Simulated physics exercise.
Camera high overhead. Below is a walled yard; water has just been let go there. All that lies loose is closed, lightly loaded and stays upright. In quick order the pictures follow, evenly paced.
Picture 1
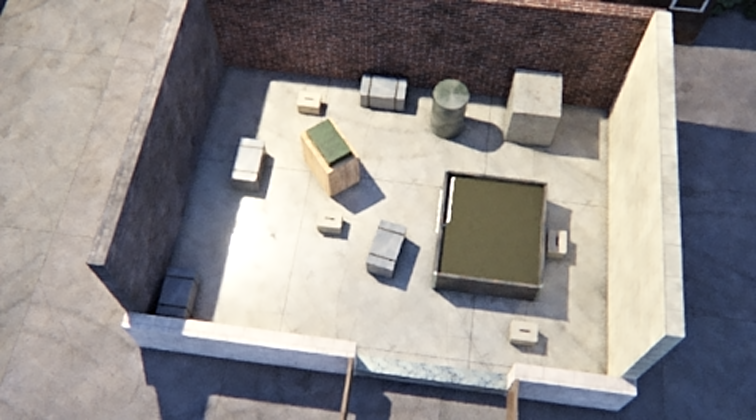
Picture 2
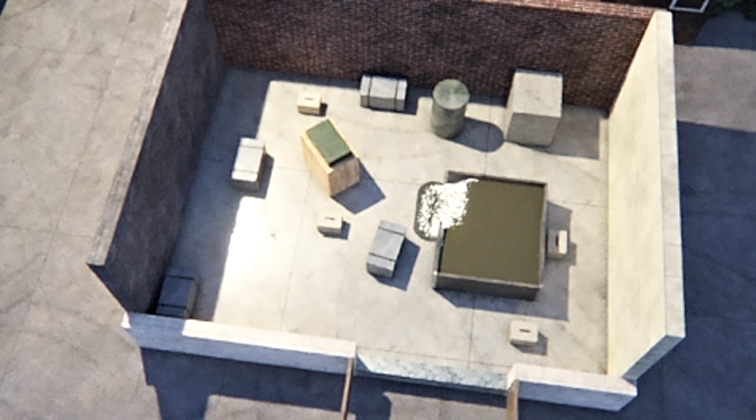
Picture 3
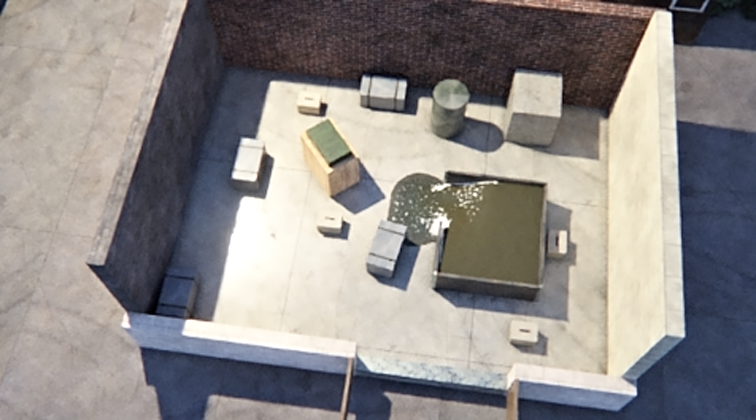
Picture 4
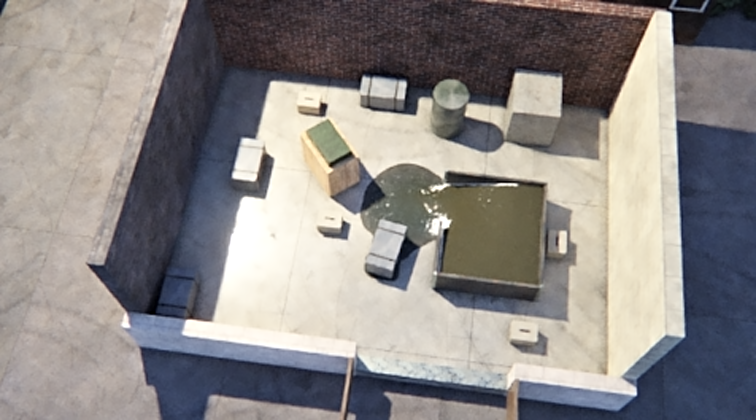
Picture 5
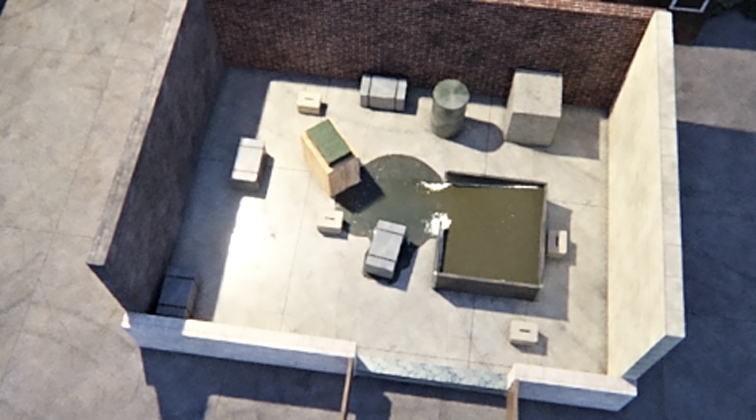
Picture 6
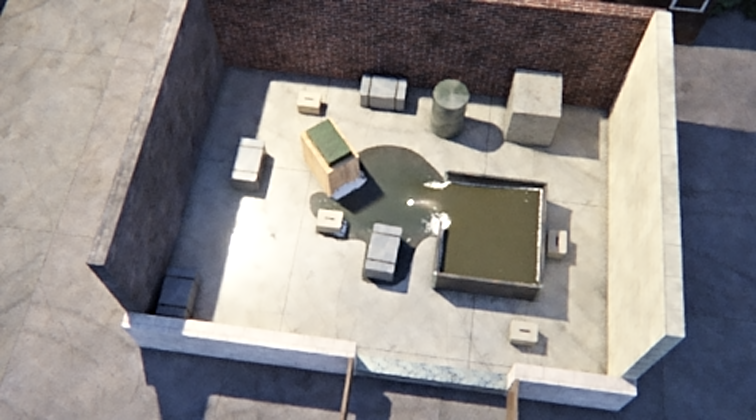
Dark water pours from the left side of a square tank and spreads leftward around nearby boxes.
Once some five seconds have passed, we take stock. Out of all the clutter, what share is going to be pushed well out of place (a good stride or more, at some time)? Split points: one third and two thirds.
It lands in the middle band.
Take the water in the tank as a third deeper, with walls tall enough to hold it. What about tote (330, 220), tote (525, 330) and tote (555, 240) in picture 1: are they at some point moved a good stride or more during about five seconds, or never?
Object 1: Covered it. Object 2: Didn't cover it. Object 3: Didn't cover it.
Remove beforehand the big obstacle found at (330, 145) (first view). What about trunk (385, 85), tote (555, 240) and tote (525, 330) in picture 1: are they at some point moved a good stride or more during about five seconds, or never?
Going through them in order: First kept nearby, second kept nearby, third kept nearby.
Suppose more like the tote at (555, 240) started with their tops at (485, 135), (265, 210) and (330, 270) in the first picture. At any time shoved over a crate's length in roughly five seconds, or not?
Stays put, displaced, stays put.
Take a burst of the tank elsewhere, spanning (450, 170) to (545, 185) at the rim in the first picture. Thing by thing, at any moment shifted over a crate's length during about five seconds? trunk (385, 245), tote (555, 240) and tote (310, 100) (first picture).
Each in turn, never travels that far, never travels that far, ends up that far off.
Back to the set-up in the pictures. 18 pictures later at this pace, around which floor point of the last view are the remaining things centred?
Roughly at (329, 223).
A moment on, 0 of 8 are well off their spots; 0 afloat.
Next, 2 of 8 are well off their spots; 0 afloat.
Later, 3 of 8 are well off their spots; 4 afloat.
In the end, 4 of 8 are well off their spots, and 4 have been at some point; 4 afloat.
